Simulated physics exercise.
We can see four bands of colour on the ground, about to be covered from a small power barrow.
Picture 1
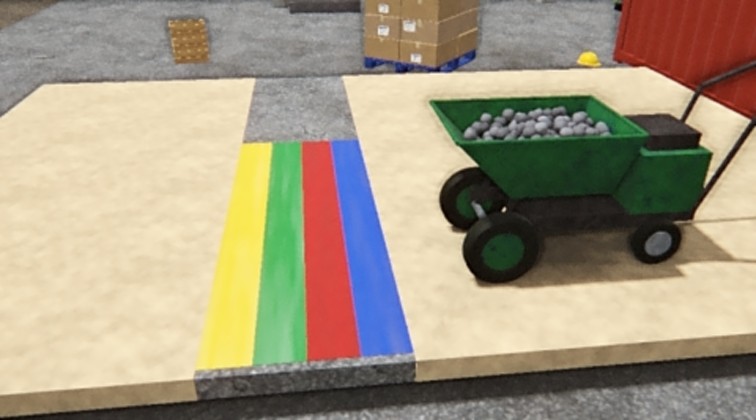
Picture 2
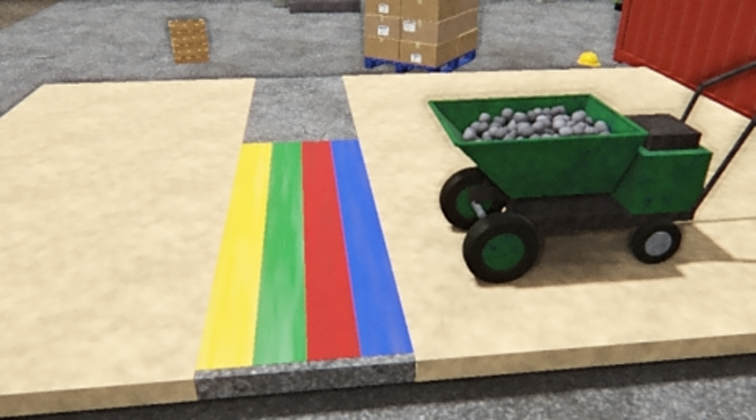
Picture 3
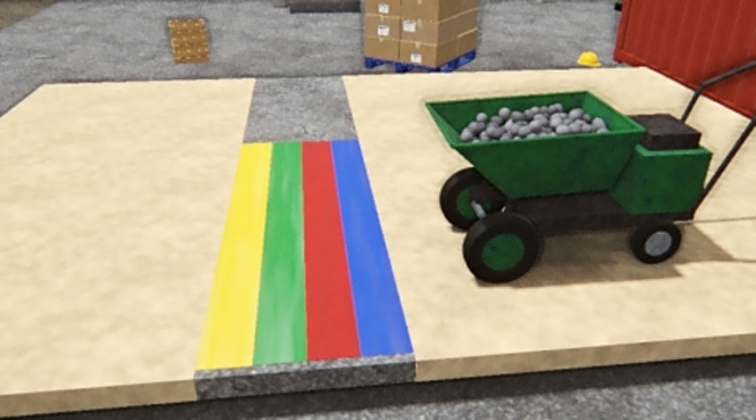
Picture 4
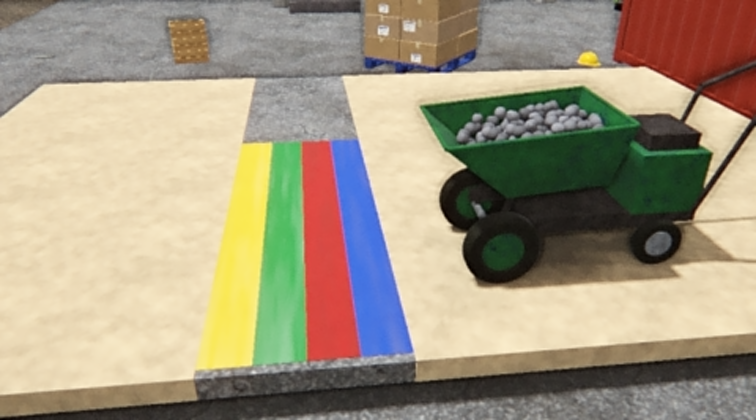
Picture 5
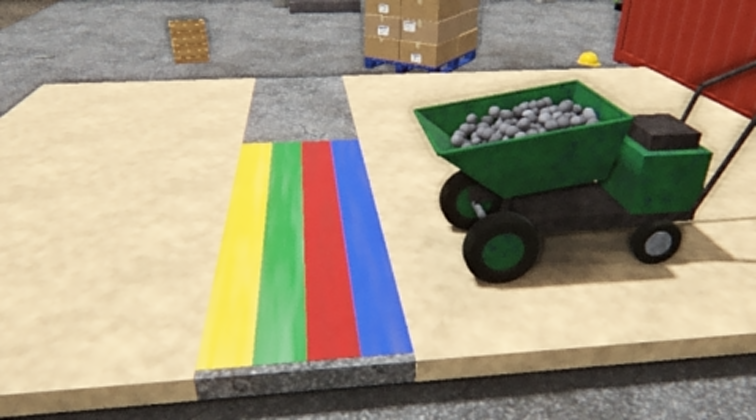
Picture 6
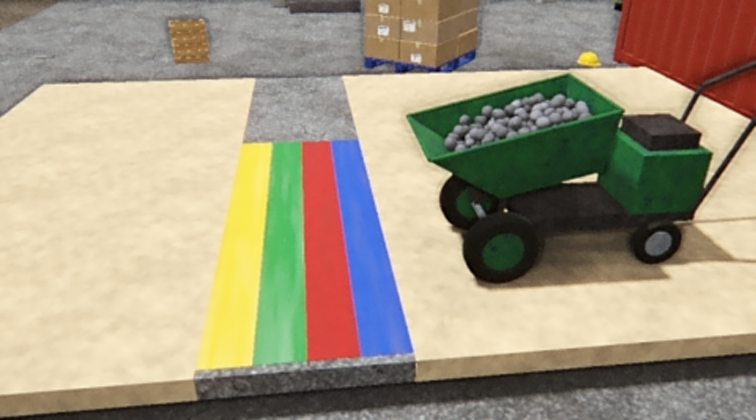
A green power barrow full of grey cobbles slowly tilts its skip slightly to the left.
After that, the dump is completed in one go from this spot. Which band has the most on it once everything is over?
Red.
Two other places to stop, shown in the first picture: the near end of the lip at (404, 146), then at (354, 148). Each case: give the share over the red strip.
That works out to 10 per cent for the first position and 0 per cent for the second.
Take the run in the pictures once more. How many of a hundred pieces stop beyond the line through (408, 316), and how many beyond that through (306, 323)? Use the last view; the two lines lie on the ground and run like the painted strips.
In order: Near 80 %, then 30 %.
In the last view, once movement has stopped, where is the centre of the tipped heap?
Close to (319, 257), more or less.
Soon after the last picture, skip tipped well over; all in the skip.
A little later, skip tipped steeply; most in the skip; a small part over the blue strip; a small part over the red strip; a stray few falling.
Later still, skip tipped right over; about a quarter in the skip; a small part over the blue strip; about a third over the red strip; about a quarter over the green strip; a small part over the yellow strip; a stray few off the paint.
At rest, skip tipped right over; about a quarter in the skip; a small part over the blue strip; about a third over the red strip; about a quarter over the green strip; a small part over the yellow strip; a stray few off the paint.
